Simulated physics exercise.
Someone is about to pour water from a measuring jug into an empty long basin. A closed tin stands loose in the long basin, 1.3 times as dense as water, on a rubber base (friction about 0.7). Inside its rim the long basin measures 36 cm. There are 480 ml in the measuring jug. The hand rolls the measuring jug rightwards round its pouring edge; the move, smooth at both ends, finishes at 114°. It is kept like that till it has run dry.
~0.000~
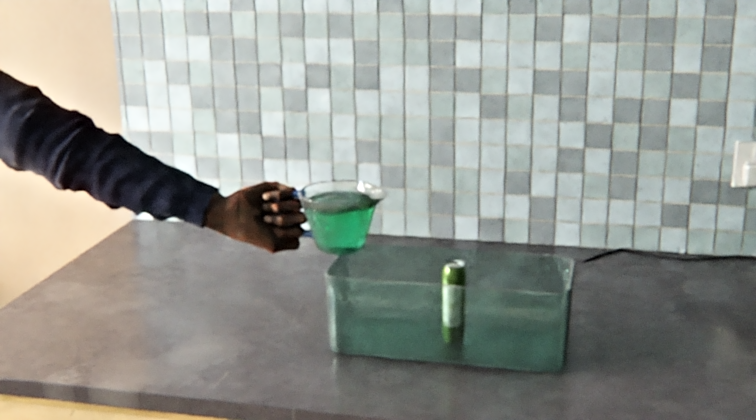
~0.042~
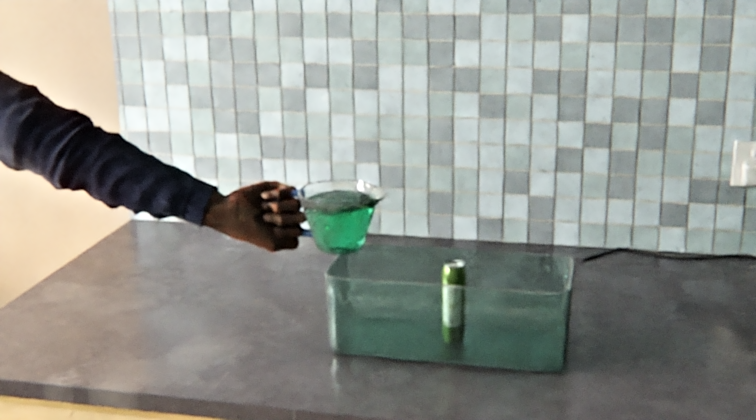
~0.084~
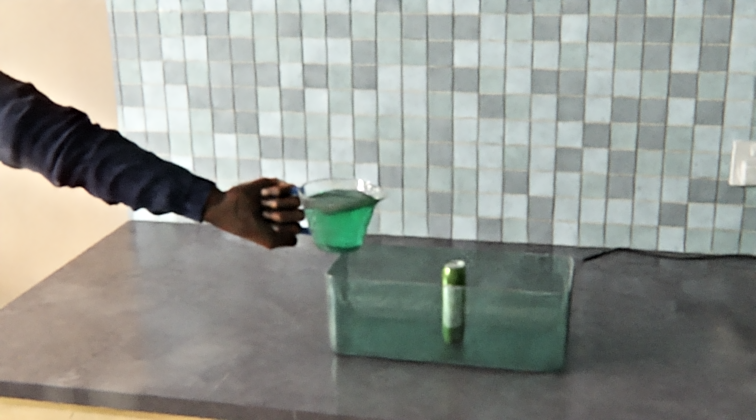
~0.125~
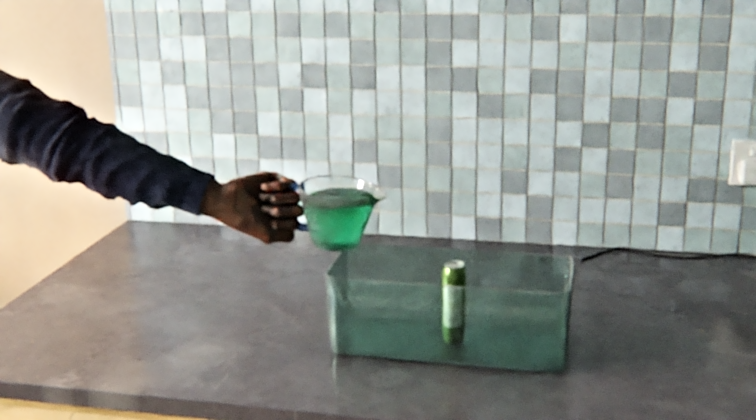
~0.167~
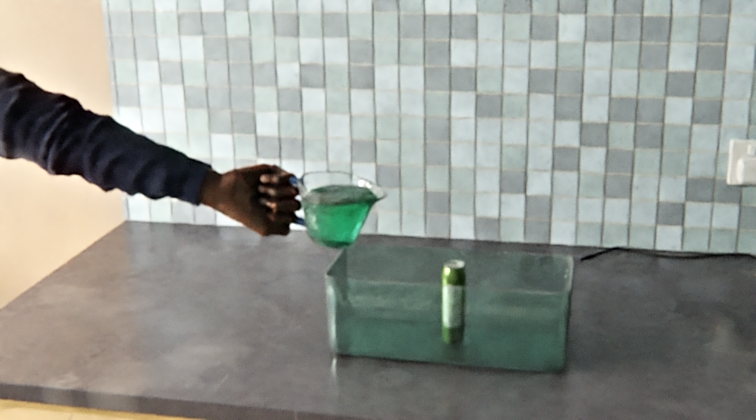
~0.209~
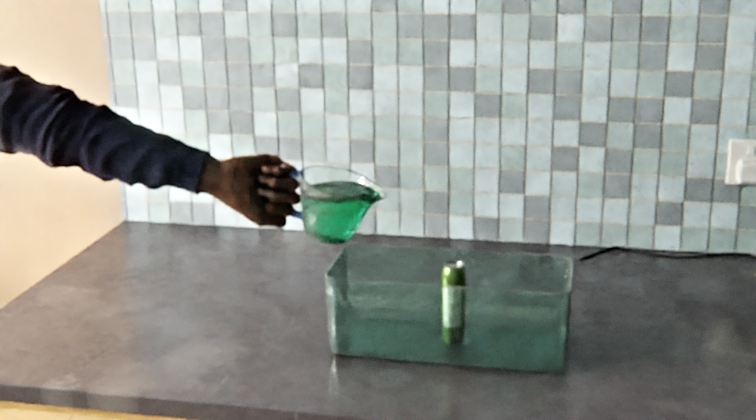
On a dark countertop by a tiled wall, a hand held a clear jug of green liquid above the left end of a long basin with a green tin standing inside, then slowly tilted it rightwards.
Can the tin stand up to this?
It falls.
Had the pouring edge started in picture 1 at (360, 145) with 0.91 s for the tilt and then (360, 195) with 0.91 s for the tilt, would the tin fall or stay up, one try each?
First it falls; then it stays up.
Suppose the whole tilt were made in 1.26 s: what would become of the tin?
The tin falls.
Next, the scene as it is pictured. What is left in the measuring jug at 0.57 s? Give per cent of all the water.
About 54 per cent.
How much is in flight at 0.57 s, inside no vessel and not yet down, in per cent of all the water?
About 34 per cent.
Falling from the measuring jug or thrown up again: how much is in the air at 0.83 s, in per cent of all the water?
Some 14 per cent.
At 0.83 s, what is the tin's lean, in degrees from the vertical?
It is at some 20°.
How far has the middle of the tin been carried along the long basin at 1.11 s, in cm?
Some 8 cm.
Then, 0.57 s in, the tilt is 79° and 55 per cent is still to pour; the tin stands where it began.
Then, 0.83 s in, the tilt is 112° and 2 per cent is still to pour; the tin leans 21°.
Then, 1.11 s in, the tilt is 114° and 0 per cent is still to pour; the tin lies on its side.
Then, 1.41 s in, the tilt is 114° and 0 per cent is still to pour; the tin lies on its side.
Finally, the tin lies on its side.
